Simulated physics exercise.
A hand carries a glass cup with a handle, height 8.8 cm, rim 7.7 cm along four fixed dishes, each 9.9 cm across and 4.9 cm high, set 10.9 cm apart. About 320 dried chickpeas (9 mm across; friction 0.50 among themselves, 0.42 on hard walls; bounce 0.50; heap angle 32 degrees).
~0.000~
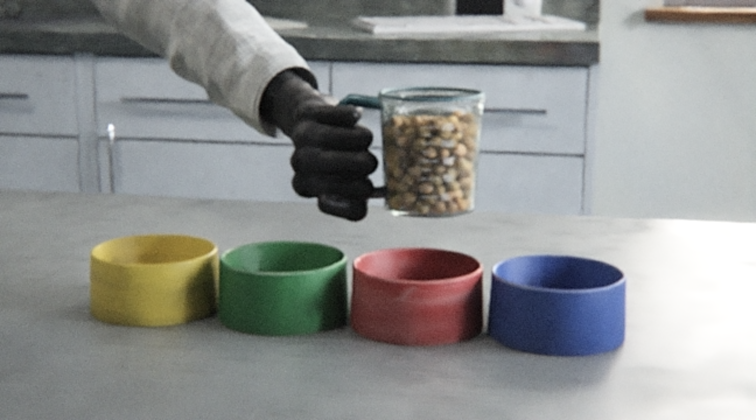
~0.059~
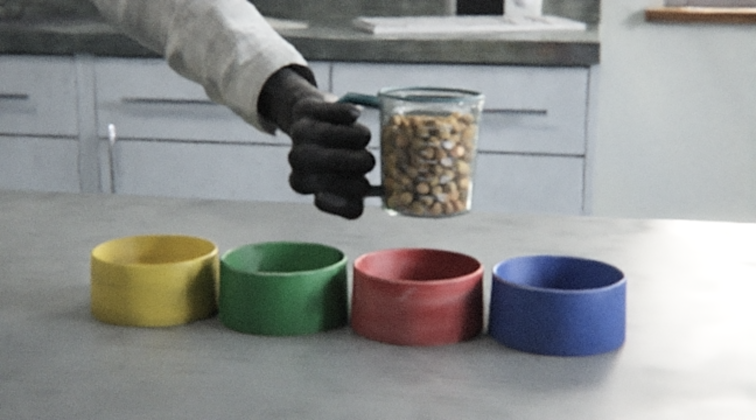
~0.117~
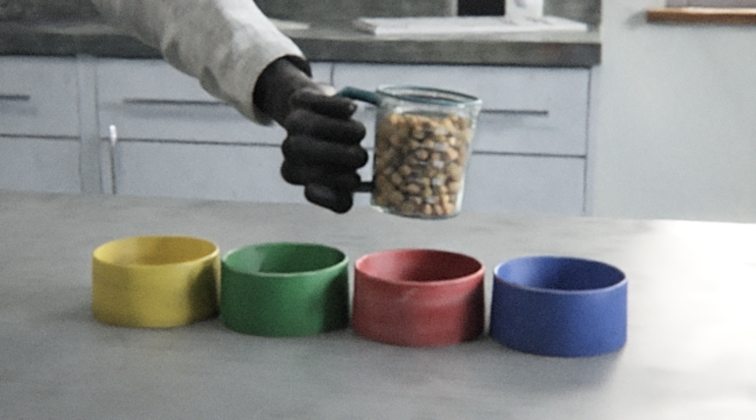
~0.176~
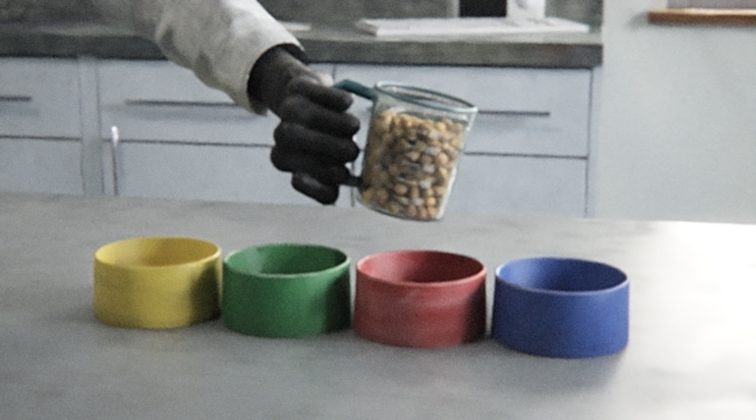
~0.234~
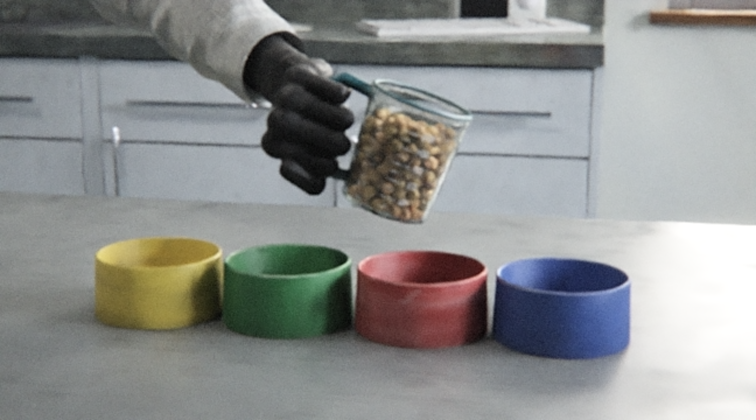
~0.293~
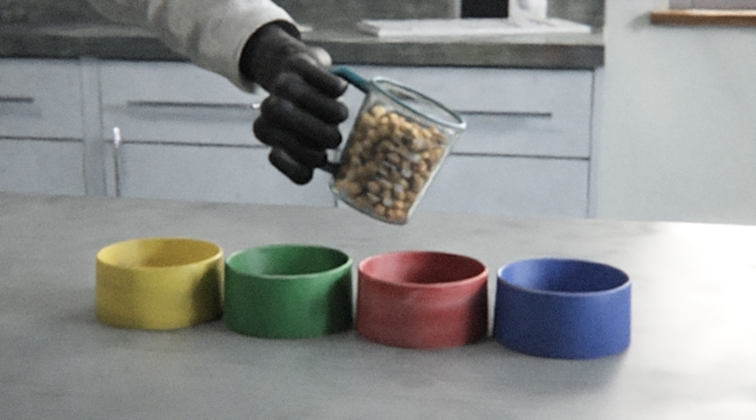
In a kitchen, a dark hand held a glass cup of dried chickpeas above yellow, green, red and blue dishes, then moved it slightly left while steadily tilting its top to the right.
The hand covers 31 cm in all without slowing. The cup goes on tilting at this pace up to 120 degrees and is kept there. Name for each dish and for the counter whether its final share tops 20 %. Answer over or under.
Red dish: Under; blue dish: Under; green dish: Over; yellow dish: Under; on the counter: Under.
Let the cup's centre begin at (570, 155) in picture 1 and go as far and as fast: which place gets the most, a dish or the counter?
Most goes to: Red.
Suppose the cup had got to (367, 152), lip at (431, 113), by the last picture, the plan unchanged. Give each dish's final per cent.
Red 0; blue 0; green 0; yellow 100.
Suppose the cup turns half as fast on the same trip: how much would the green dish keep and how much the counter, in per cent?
In that case green 0, counter 0.
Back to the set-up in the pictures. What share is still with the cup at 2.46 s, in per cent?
About 0 per cent.
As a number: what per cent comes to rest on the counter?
Roughly 5 per cent.
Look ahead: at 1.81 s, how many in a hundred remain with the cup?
About 0 per cent.
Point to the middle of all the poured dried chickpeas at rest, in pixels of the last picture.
Near (288, 289).
After 1.20 s, tilt 120 degrees; cup holds 55 %, green 40 %.
After 1.81 s, tilt 120 degrees; cup holds 0 %, green 95 %.
After 2.46 s, tilt 120 degrees; cup holds 0 %, green 95 %.
In the end, at 2.8 s, red 0 %, blue 0 %, green 95 %, yellow 0 %, counter 5 %.
